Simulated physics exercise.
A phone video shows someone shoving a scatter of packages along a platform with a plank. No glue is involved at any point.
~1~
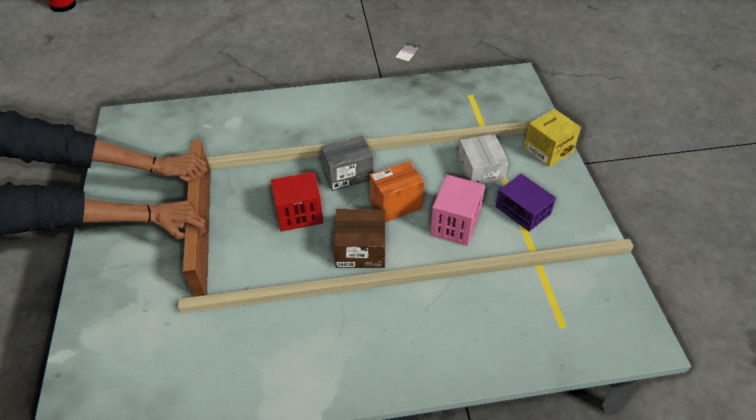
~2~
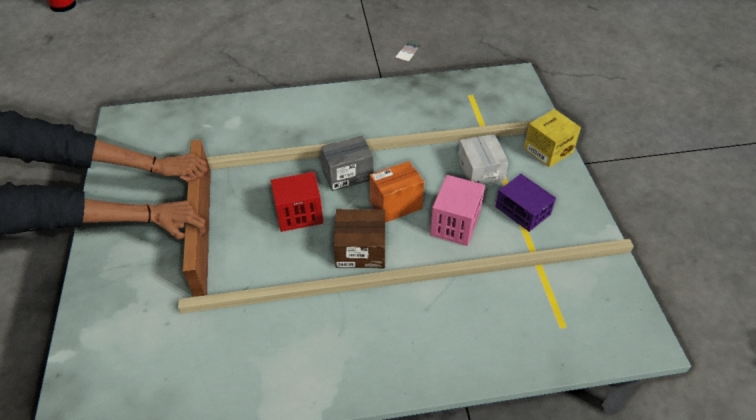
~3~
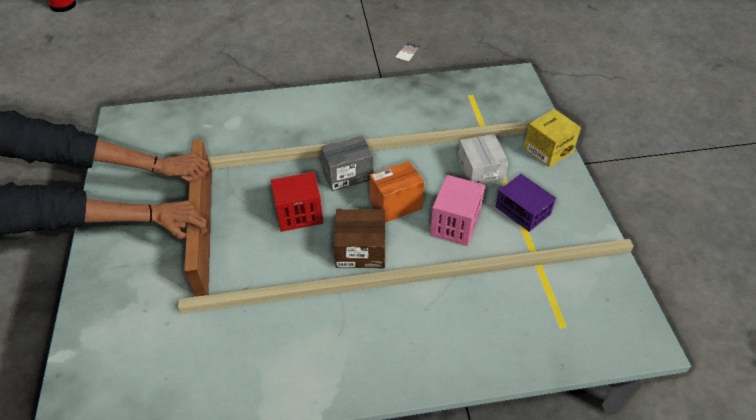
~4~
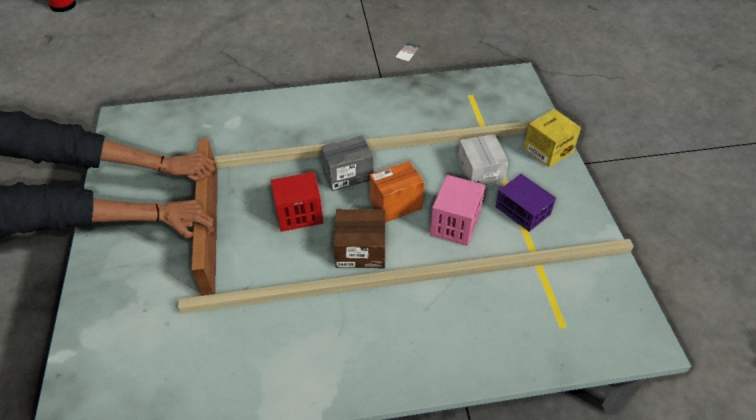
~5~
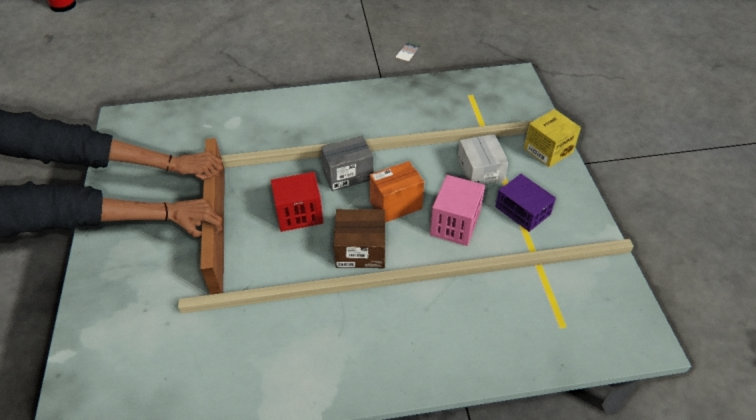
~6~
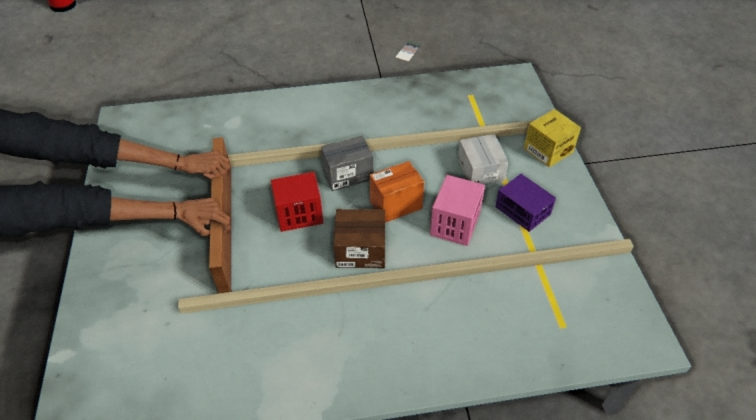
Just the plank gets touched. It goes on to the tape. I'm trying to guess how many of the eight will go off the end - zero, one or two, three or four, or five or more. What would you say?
I would say one or two.
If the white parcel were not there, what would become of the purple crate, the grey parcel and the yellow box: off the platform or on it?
Purple crate goes down, grey parcel stays put, yellow box stays put.
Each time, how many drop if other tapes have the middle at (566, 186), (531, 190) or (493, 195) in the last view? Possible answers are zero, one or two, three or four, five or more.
In order: Five or more; either three or four; just one or two.
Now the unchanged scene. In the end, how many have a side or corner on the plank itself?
The count comes out at 3.
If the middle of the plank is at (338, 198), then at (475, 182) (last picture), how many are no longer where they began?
4, then 8.
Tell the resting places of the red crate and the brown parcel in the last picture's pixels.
Positions - first (531, 174), then (548, 212).
Soon after, none off yet; yellow box at rest near (552, 138); purple crate at rest near (525, 202); white parcel at rest near (482, 160).
By the end, the number that fall off is one or two; fallen, purple crate and yellow box.
